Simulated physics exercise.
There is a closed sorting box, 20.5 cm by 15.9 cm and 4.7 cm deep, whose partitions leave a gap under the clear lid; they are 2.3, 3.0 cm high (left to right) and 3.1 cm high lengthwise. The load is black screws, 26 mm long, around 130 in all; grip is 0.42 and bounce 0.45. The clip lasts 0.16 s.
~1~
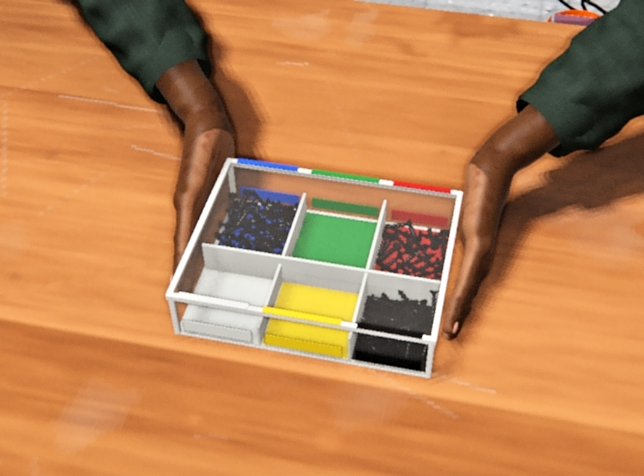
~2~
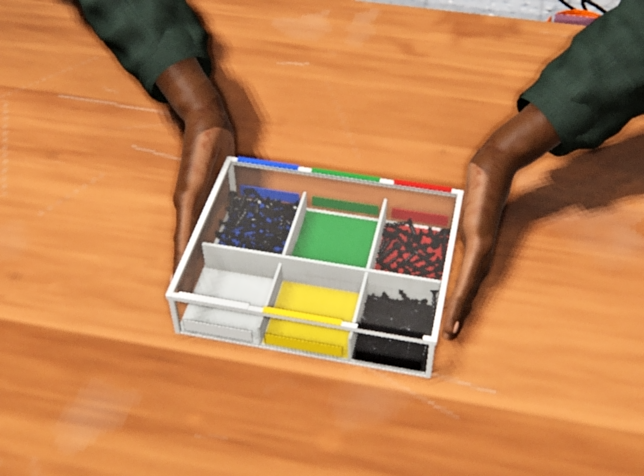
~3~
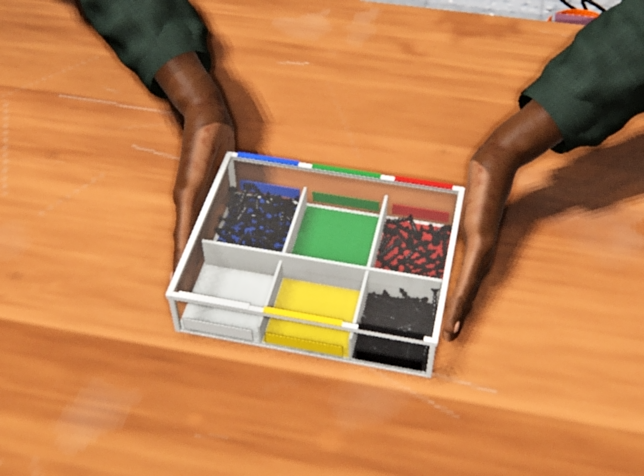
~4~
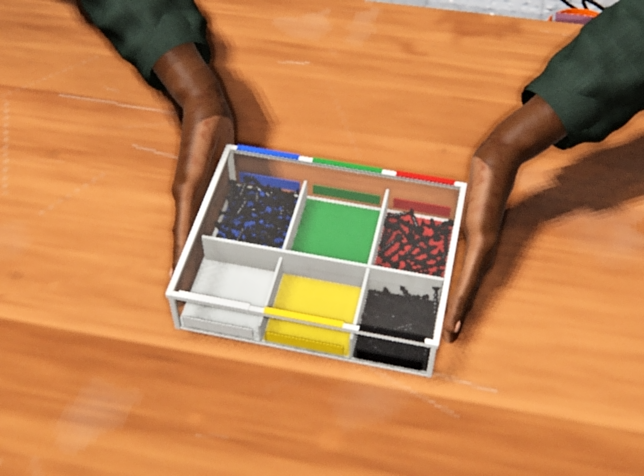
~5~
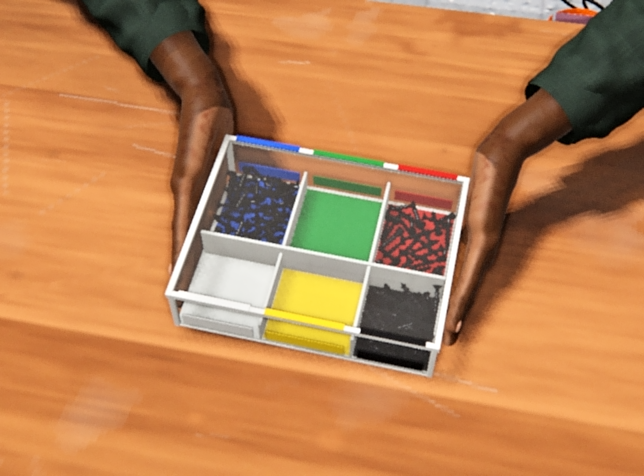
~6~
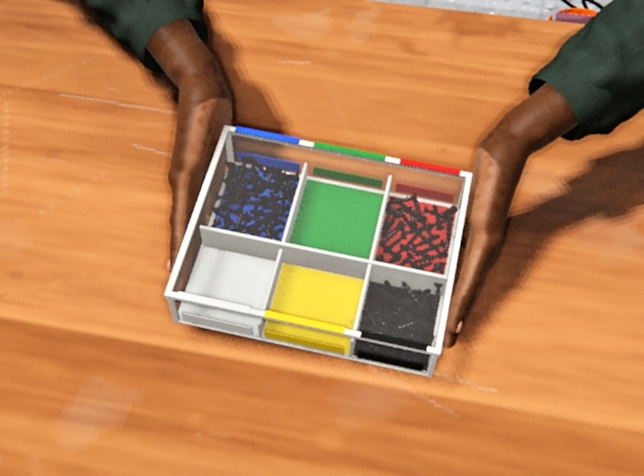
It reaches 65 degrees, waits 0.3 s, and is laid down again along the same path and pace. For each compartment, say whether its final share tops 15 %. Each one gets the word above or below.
Results: Red compartment above; blue compartment above; green compartment below; yellow compartment below; white compartment below; black compartment above.
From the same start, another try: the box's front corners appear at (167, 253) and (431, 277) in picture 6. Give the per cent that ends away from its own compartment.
Something like 0 in a hundred.
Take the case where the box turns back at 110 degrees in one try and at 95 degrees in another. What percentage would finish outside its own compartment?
Around 30 and 25 in a hundred, respectively.
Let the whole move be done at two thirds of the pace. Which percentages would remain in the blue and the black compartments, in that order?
Result: Blue = 35 %; black = 30 %.
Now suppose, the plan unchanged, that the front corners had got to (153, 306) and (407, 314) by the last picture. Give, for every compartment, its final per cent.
It comes out as red at 20 percent, blue at 40 percent, green at 5 percent, yellow at 5 percent, white at 5 percent and black at 30 percent.
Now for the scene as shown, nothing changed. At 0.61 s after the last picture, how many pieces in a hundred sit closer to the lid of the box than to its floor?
I'd say around 20 percent of the pieces.
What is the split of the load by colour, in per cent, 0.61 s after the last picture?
Red 25 %, blue 35 %, green 0 %, yellow 5 %, white 5 %, black 30 %.
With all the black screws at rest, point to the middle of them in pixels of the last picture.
Once everything settles, the centre is around (387, 282).
Then, 0.61 s after the last picture, tilt 65 degrees; red 25 %, blue 35 %, yellow 5 %, white 5 %, black 30 %.
Then, 1.02 s after the last picture, tilt 37 degrees; red 25 %, blue 35 %, yellow 5 %, white 5 %, black 30 %.
Then, 1.51 s after the last picture, tilt 0 degrees; red 25 %, blue 30 %, yellow 5 %, white 5 %, black 30 %.
In the end, red 25 %, blue 30 %, green 0 %, yellow 5 %, white 5 %, black 30 %.
